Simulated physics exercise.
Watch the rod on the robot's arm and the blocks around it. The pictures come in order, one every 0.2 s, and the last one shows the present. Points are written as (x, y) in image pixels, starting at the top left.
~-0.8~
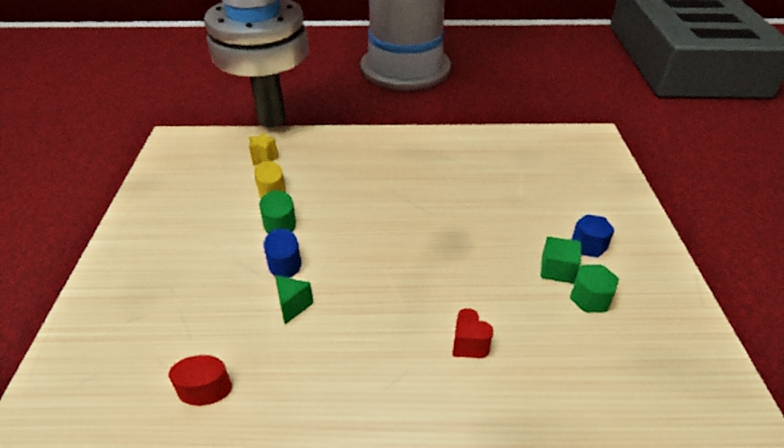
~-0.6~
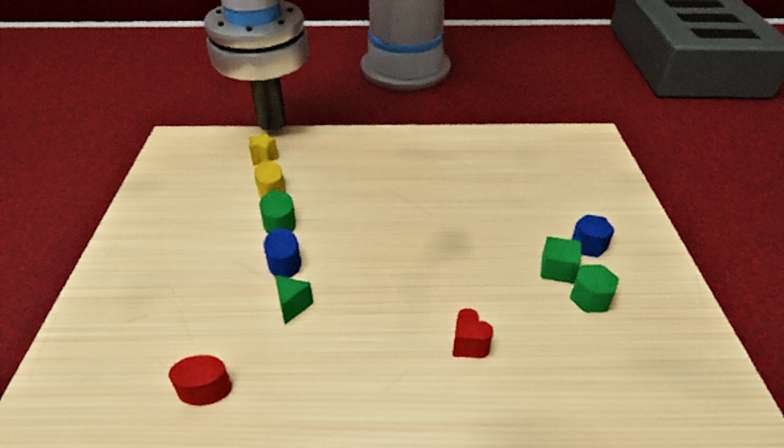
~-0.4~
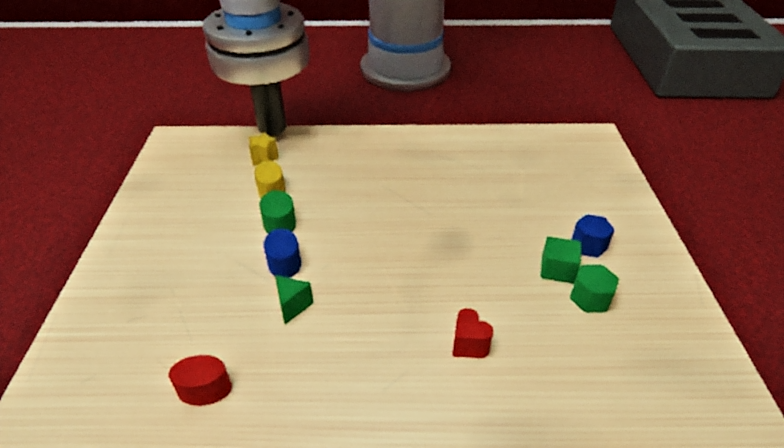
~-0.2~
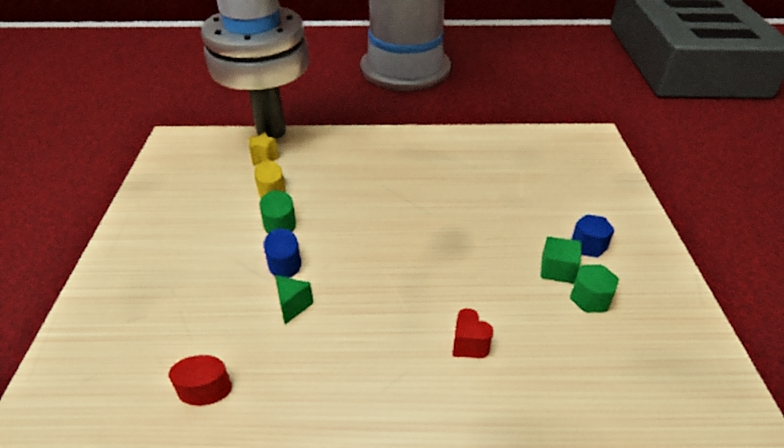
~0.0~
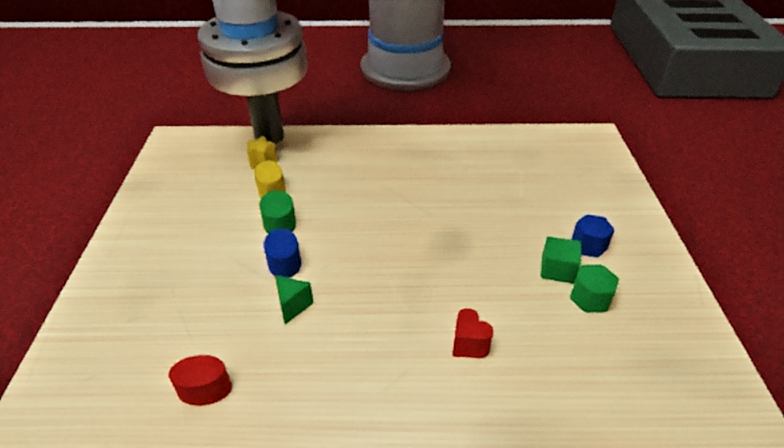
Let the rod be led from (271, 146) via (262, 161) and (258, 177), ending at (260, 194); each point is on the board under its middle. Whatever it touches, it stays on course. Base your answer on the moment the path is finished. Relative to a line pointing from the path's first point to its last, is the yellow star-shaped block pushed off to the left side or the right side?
Taking start-to-end as forward, the block's sideways shift goes to the right.
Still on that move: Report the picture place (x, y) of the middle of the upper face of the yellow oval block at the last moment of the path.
At the end it should sit near (283, 187).
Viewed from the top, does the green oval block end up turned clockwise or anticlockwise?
From above, clockwise.
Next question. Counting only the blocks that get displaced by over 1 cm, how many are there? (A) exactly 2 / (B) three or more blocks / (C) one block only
The one that fits is B, three or more blocks.
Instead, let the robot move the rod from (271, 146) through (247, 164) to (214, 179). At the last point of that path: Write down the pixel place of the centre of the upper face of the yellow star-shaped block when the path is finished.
Pixel (244, 162).
On the path given first. Halfway along, rod (257, 161); yellow star-shaped block (244, 167), turned 20° anticlockwise.
At the end, rod (258, 185); yellow star-shaped block (233, 188); yellow oval block (283, 187), turned 40° anticlockwise; green oval block (284, 212), turned 35° clockwise.
